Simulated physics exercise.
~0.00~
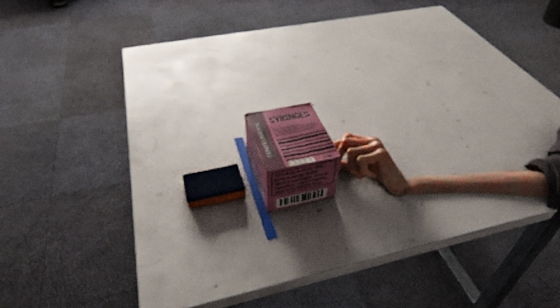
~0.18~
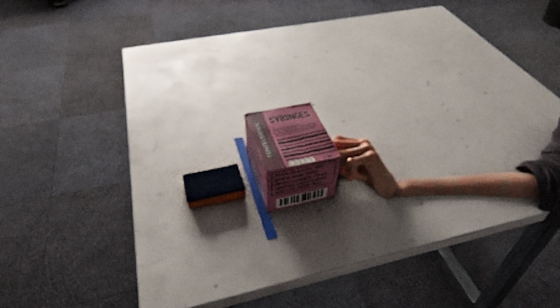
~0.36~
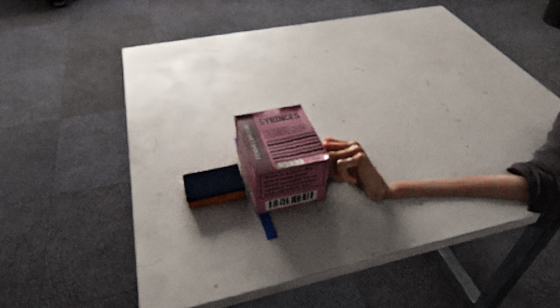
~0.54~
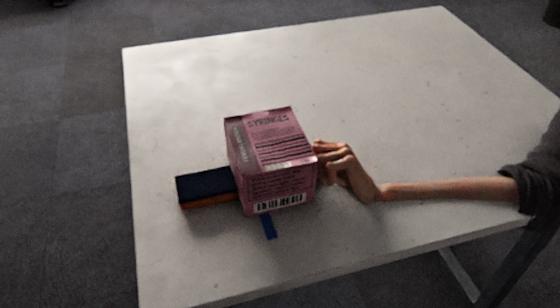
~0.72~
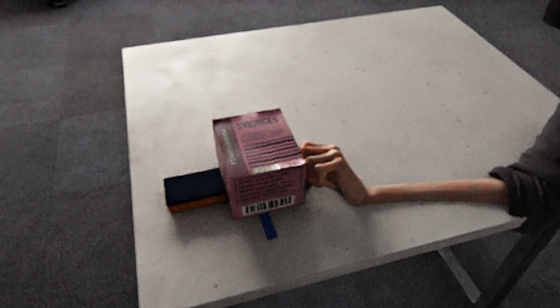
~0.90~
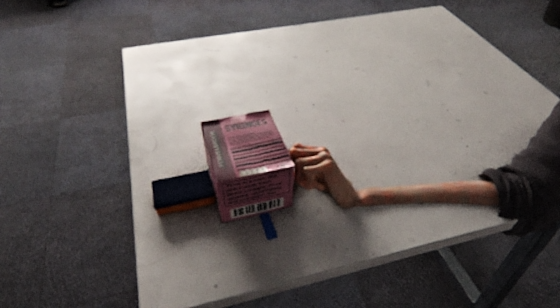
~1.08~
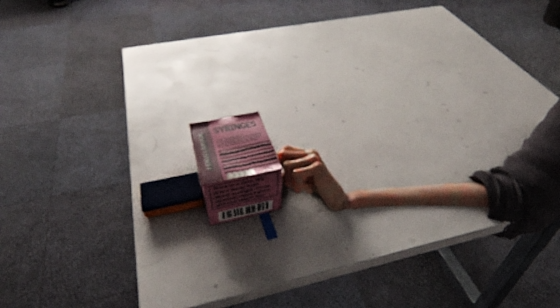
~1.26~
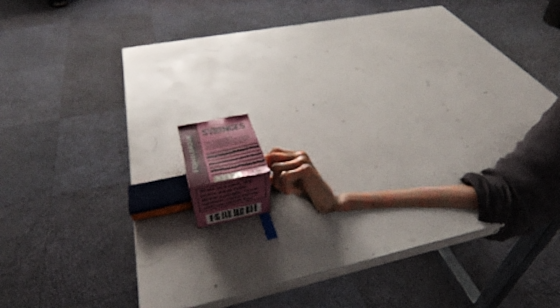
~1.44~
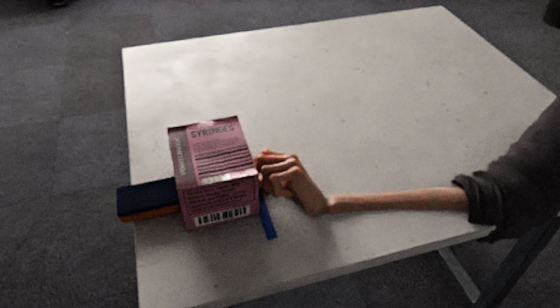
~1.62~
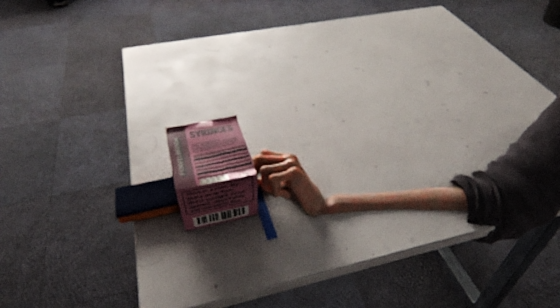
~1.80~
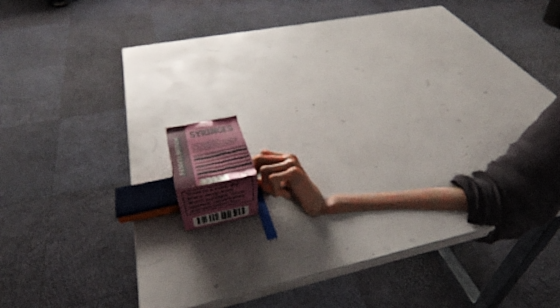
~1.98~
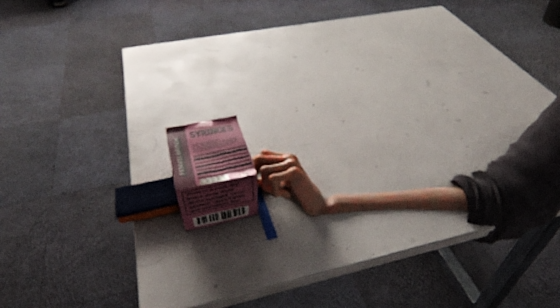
A hand slowly pushed a pink box left across a strip of blue tape on a pale table, shoving a dark-topped orange sponge ahead of it until both stopped, with the sponge poking out past the table's edge but still resting on top.
